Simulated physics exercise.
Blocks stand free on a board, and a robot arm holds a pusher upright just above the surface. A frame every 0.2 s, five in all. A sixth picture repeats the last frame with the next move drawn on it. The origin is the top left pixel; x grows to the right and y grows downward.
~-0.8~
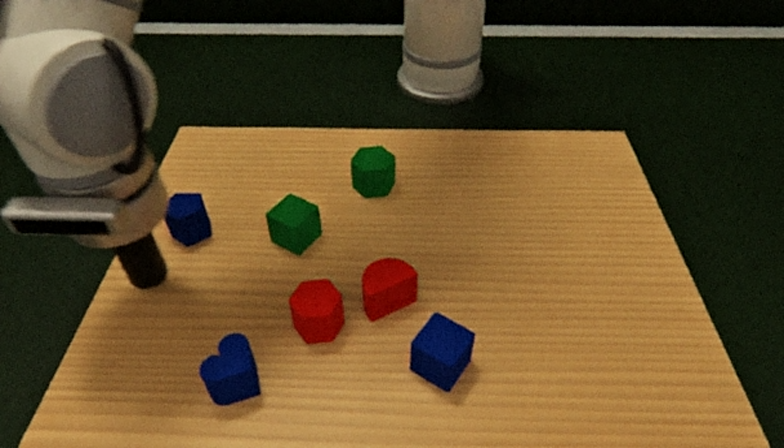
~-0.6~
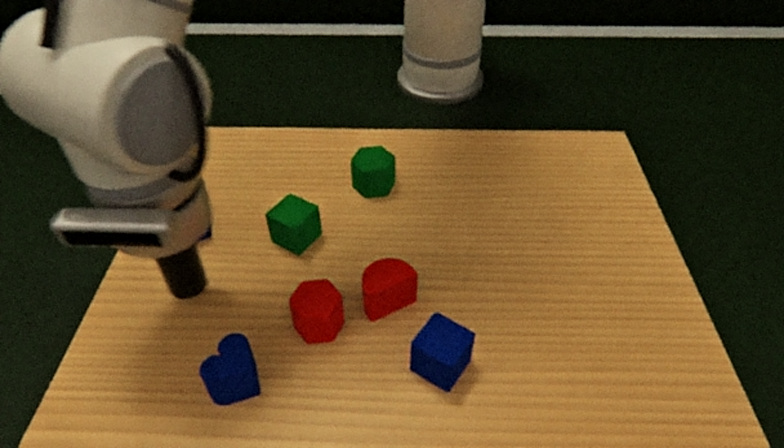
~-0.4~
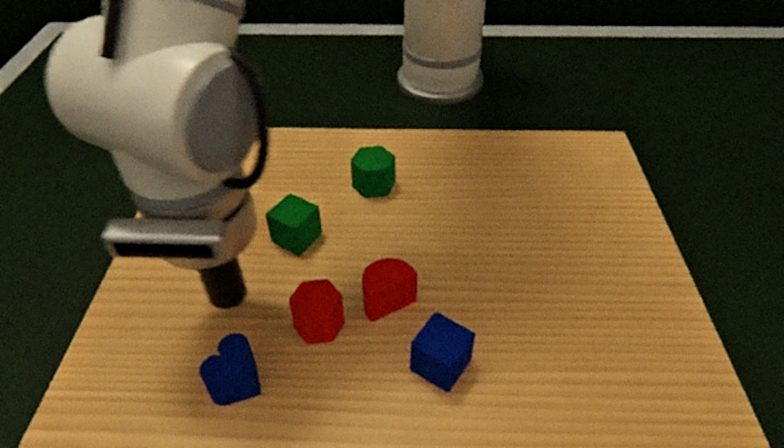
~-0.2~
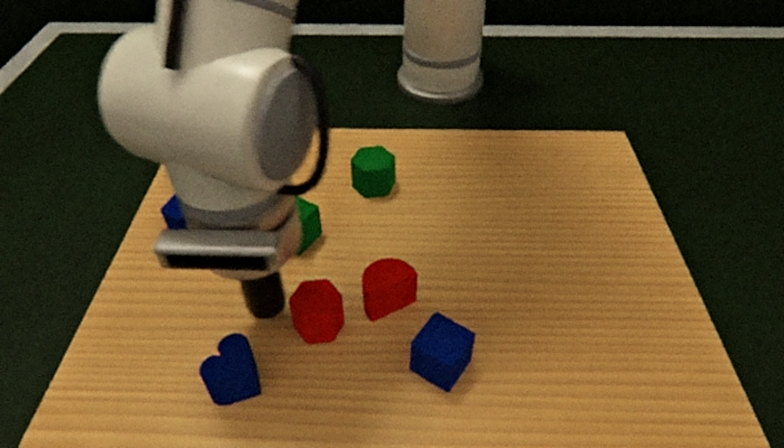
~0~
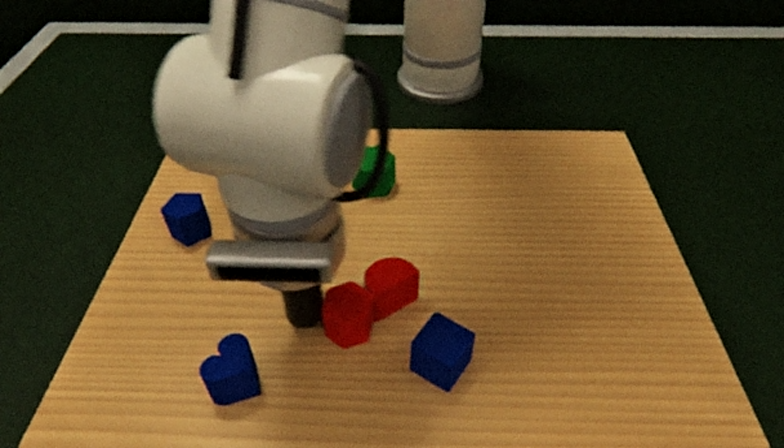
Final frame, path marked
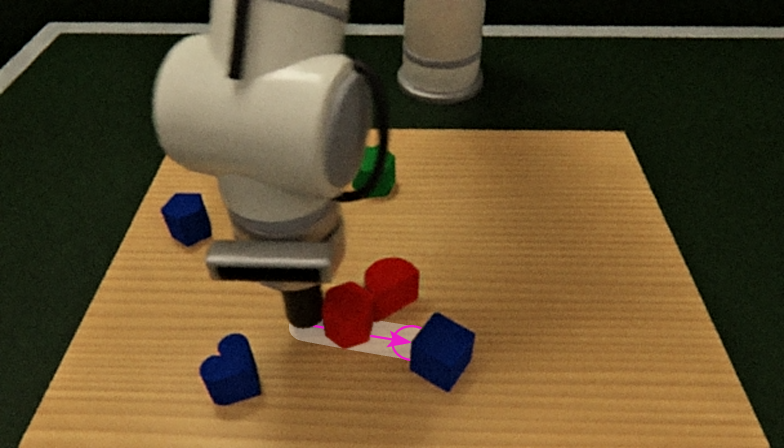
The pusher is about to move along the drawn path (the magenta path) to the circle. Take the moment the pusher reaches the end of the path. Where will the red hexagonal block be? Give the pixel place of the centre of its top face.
If I read the scene right, the answer is (458, 313).
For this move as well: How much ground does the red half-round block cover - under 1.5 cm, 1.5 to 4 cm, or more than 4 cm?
Net shift: 1.5 to 4 cm.
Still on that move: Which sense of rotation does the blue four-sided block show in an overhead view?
From overhead, the rotation is clockwise.
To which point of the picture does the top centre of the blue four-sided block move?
The blue four-sided block ends near (482, 352).
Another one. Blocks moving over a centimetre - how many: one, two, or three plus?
My count: 3 or more.
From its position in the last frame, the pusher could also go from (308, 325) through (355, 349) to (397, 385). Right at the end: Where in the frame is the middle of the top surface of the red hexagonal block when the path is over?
For the centre of its top, I'd go with (411, 315).
The drawn path runs from (308, 325) directly to (412, 343).
On the path given first. One third of the way, pusher at (341, 319); red hexagonal block at (383, 307); red half-round block at (403, 271), turned 45° anticlockwise.
Two thirds of the way, pusher at (376, 325); red hexagonal block at (421, 309), turned 15° anticlockwise; red half-round block at (414, 268), turned 80° anticlockwise; blue four-sided block at (454, 340), turned 20° clockwise.
At the end, pusher at (412, 331); blue heart not moved; red hexagonal block at (458, 313); red half-round block at (414, 268), turned 80° anticlockwise; blue four-sided block at (482, 352), turned 35° clockwise.
